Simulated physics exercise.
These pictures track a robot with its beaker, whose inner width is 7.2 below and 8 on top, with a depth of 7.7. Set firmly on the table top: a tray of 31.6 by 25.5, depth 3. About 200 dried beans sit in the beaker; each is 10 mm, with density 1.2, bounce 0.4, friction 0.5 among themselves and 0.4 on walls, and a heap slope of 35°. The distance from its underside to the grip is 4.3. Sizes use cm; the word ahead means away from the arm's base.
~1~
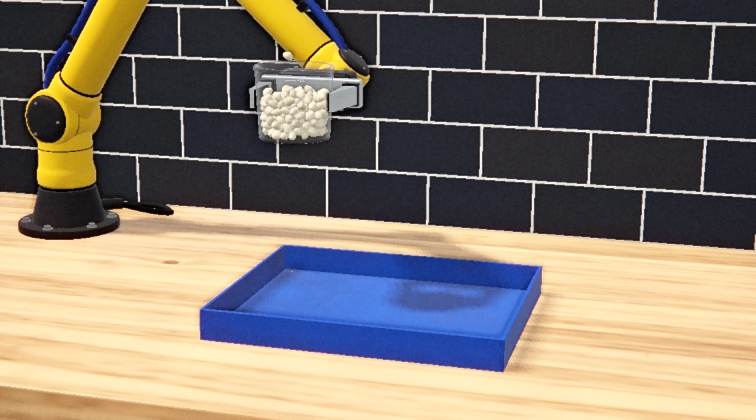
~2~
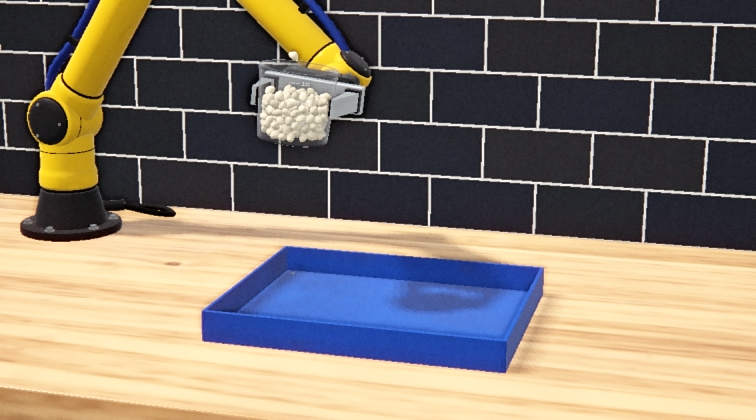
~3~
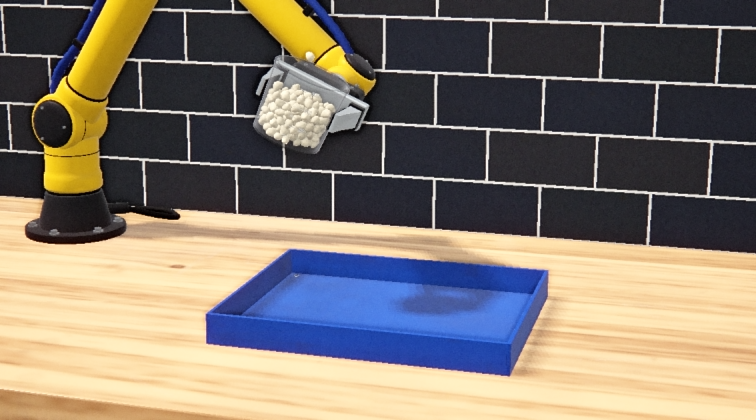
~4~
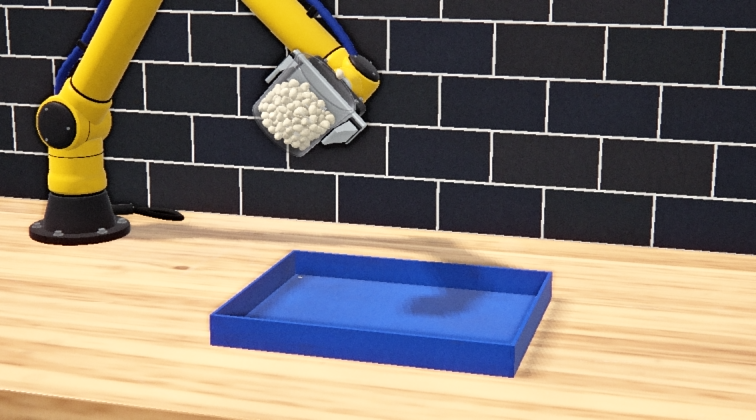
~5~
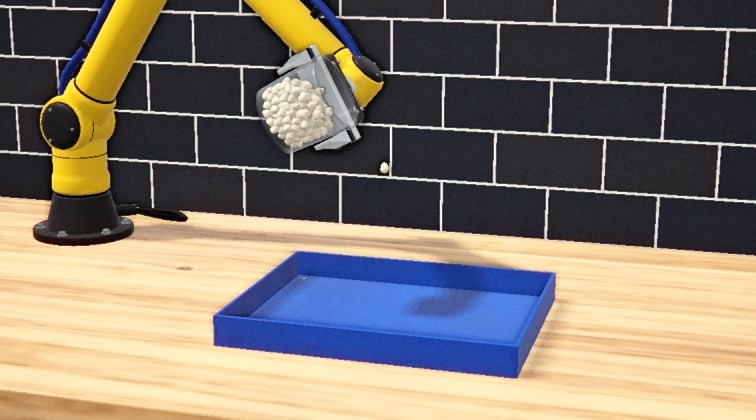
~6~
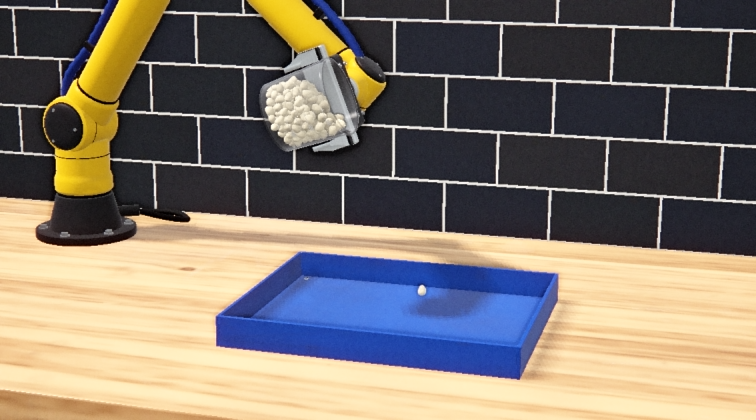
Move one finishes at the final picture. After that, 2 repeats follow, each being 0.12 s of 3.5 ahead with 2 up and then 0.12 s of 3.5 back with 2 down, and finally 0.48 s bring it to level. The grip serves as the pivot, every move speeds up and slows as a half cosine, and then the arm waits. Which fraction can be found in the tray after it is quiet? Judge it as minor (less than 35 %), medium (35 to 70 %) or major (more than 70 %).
Medium, 35 to 70 %.
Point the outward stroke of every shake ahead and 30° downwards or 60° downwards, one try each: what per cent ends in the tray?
Result: Approx. 10 % and 0 %, one try each.
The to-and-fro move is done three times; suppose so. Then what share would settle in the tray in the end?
Then roughly 65 percent.
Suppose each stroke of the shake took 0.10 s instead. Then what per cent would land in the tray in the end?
Roughly 70 percent would.
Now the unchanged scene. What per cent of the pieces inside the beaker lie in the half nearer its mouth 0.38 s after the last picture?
Roughly 60 %.
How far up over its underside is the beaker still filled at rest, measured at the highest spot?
About 5.5 cm.
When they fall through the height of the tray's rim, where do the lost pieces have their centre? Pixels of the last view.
(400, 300).
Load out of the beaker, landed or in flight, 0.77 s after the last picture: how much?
I'd say some 55 percent by then.
Then, 0.38 s later, tilted 69° forward, highest piece 26 above the table; 138 in the beaker, 56 in the tray, 6 in flight or on a rim.
Then, 0.77 s later, tilted 24° forward, highest piece 26 above the table; 108 in the tray, 92 in the beaker.
Then, 1.16 s later, level, highest piece 25 above the table; 108 in the tray, 92 in the beaker.
Then, 2.21 s later, level, highest piece 25 above the table; 108 in the tray, 92 in the beaker.
At rest, 108 in the tray, 92 in the beaker. That is 54 % in the tray.
